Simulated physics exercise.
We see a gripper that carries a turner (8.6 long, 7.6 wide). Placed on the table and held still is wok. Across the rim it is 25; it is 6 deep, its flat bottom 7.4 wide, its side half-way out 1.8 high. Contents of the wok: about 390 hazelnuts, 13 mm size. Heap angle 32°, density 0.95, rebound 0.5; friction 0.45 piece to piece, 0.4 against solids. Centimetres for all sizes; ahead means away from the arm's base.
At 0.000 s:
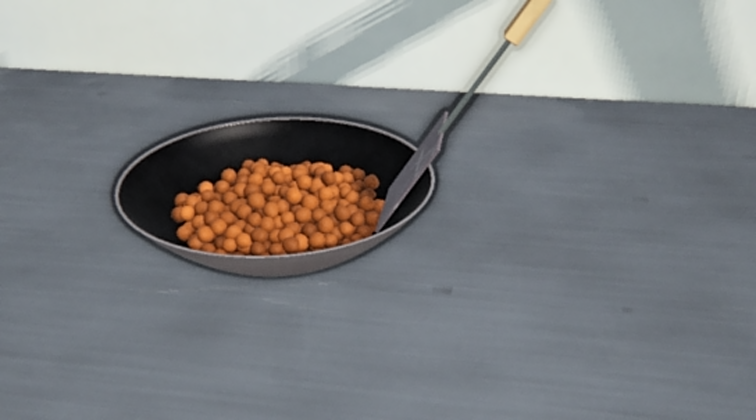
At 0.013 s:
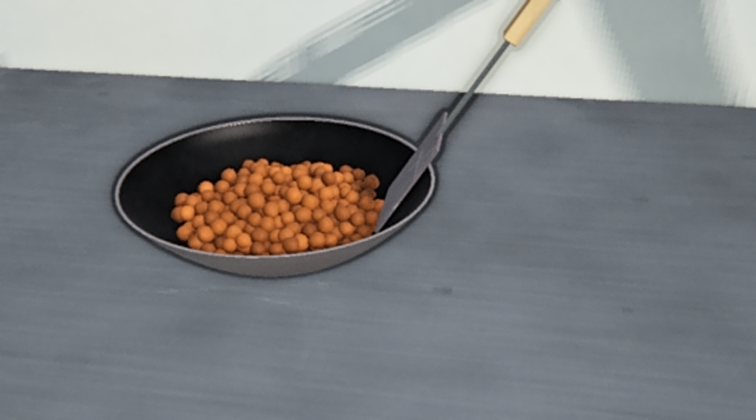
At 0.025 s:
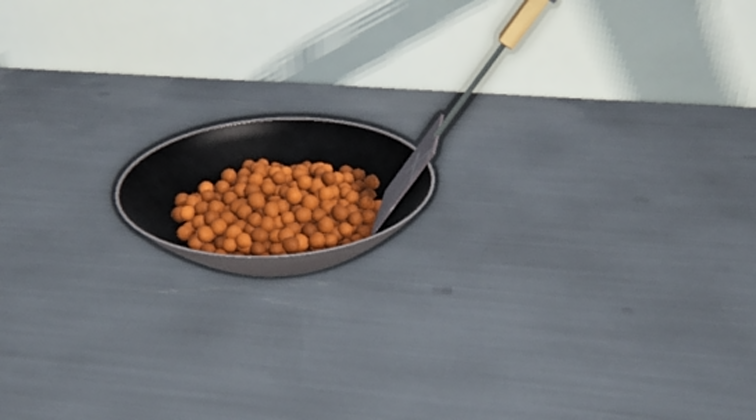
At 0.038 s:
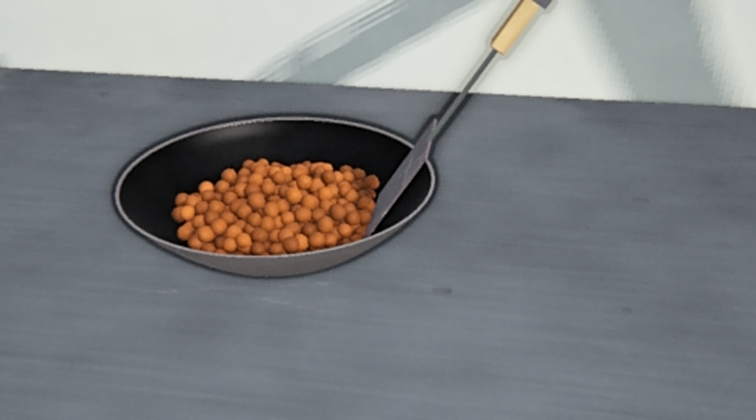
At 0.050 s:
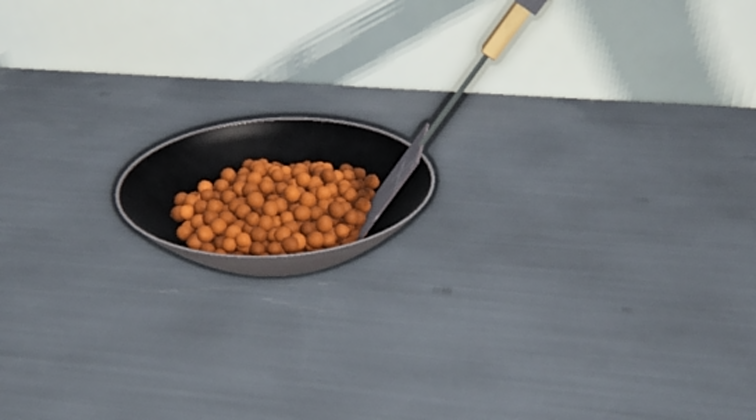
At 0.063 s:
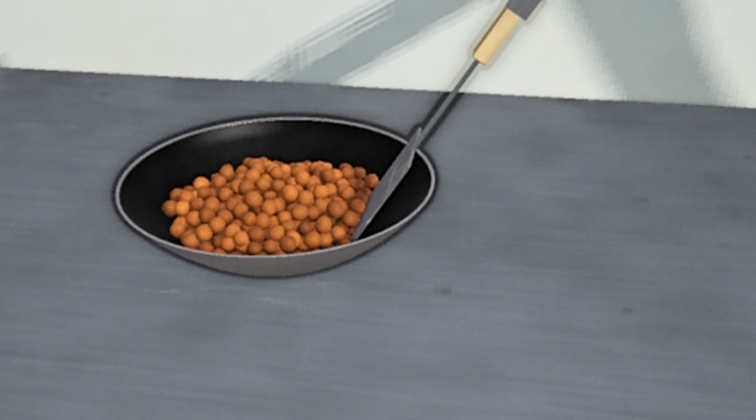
Turner with a pale handle section sliding slowly left and down inside a black wok, slightly nudging a heap of brown hazelnuts.
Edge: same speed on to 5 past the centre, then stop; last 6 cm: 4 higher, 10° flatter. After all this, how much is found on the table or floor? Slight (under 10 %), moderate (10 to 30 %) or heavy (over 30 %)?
Slight.
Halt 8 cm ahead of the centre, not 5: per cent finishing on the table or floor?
Estimate: Approx. 30 %.
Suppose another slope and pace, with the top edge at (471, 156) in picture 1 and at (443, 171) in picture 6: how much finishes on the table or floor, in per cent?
Some 0 percent ends up on the table or floor.
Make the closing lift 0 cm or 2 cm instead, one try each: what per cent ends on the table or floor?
Result: Approx. 10 % and 5 %, one try each.
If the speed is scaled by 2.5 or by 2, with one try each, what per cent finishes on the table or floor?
Roughly 40 per cent on the first try and 30 per cent on the second.
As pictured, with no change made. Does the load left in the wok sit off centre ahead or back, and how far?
It rests close to 4.5 centimetres ahead of centre.
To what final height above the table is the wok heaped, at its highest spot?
It reaches about 8.0 cm.
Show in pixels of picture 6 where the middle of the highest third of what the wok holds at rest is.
The centre sits at about (186, 175).
By 0.15 s, sloping 58°, highest piece 7 above the table; 388 in the wok.
By 0.24 s, sloping 53°, highest piece 7 above the table; 386 in the wok, 2 on the blade or in flight.
By 0.48 s, sloping 48°, highest piece 8 above the table; 371 in the wok, 10 on the table or floor, 7 on the blade or in flight.
By 1.53 s, sloping 48°, highest piece 8 above the table; 369 in the wok, 19 on the table or floor.
Final count, 369 in the wok, 19 on the table or floor. That is 5 % on the table or floor.
